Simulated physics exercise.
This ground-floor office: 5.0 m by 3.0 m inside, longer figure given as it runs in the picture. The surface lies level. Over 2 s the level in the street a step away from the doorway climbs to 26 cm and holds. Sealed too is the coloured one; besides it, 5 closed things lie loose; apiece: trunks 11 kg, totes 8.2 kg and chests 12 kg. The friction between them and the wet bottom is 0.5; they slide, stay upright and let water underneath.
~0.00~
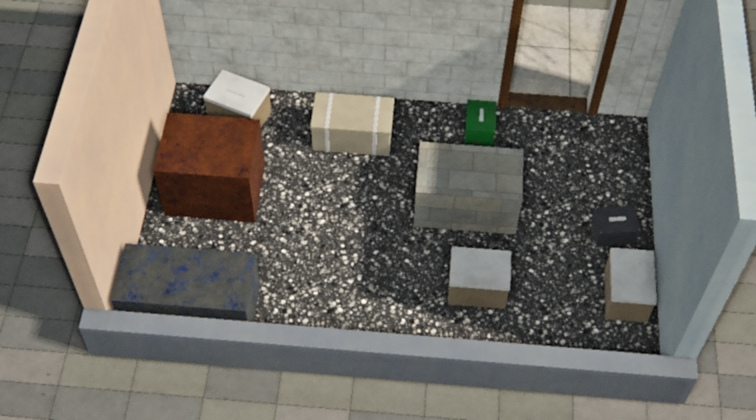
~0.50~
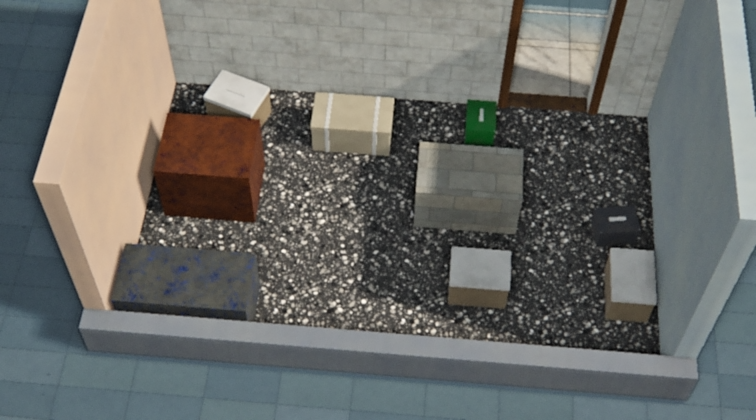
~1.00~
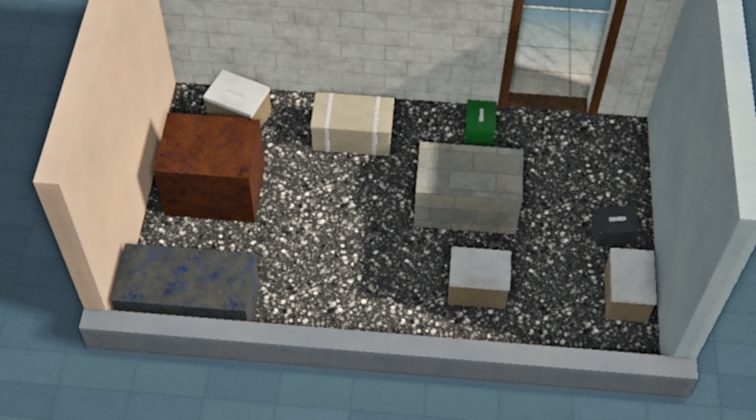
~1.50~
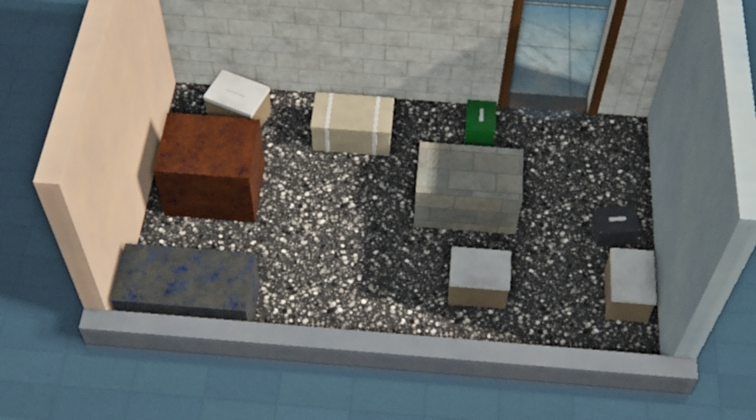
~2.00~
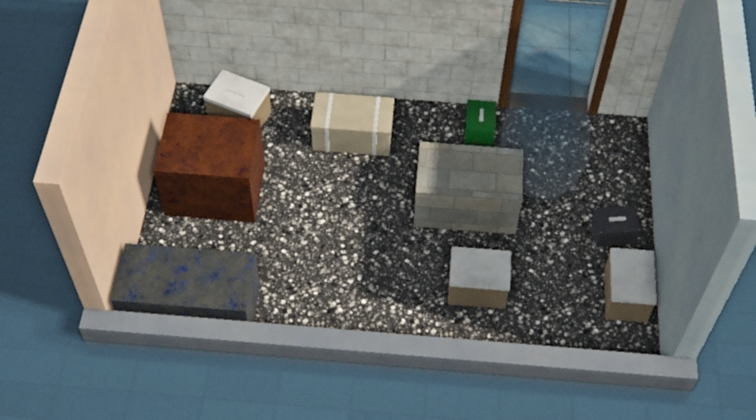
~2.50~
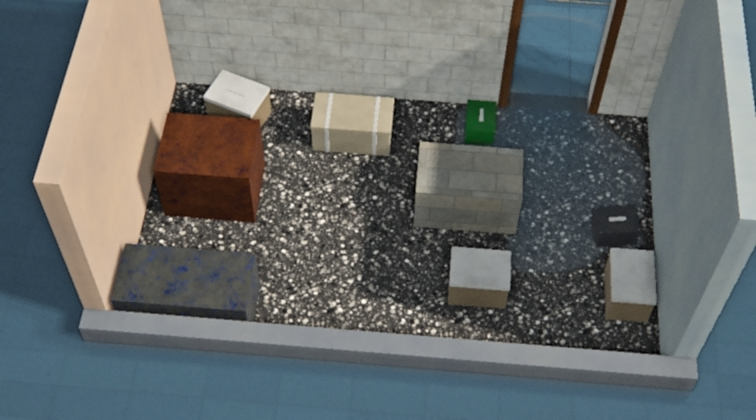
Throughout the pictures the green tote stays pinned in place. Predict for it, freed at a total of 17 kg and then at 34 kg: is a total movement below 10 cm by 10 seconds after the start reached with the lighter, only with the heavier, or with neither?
With the lighter.
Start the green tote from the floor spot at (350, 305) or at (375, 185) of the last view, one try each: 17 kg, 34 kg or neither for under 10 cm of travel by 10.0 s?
Going in order: Heavier weight required, both weights work.
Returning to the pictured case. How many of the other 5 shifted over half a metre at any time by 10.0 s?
Answer: 5.
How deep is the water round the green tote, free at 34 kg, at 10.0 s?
Around 8 cm.
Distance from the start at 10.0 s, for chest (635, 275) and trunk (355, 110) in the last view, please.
They sit 350 cm and 100 cm away, in the order given.
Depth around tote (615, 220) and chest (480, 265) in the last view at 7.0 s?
Depths: Near 4 cm, then near 3 cm.
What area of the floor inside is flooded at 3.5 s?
Close to 6.0 m2, I'd say.
After 3.5 s the green tote would be 0 cm from its start with 17 kg and 0 cm from its start with 34 kg; 4 cm of water round it then.
After 4.5 s the green tote would be 0 cm from its start with 17 kg and 0 cm from its start with 34 kg; 4 cm of water round it then.
After 7.0 s the green tote would be 0 cm from its start with 17 kg and 0 cm from its start with 34 kg; 6 cm of water round it then.
After 10.0 s the green tote would be 0 cm from its start with 17 kg and 0 cm from its start with 34 kg; 8 cm of water round it then.
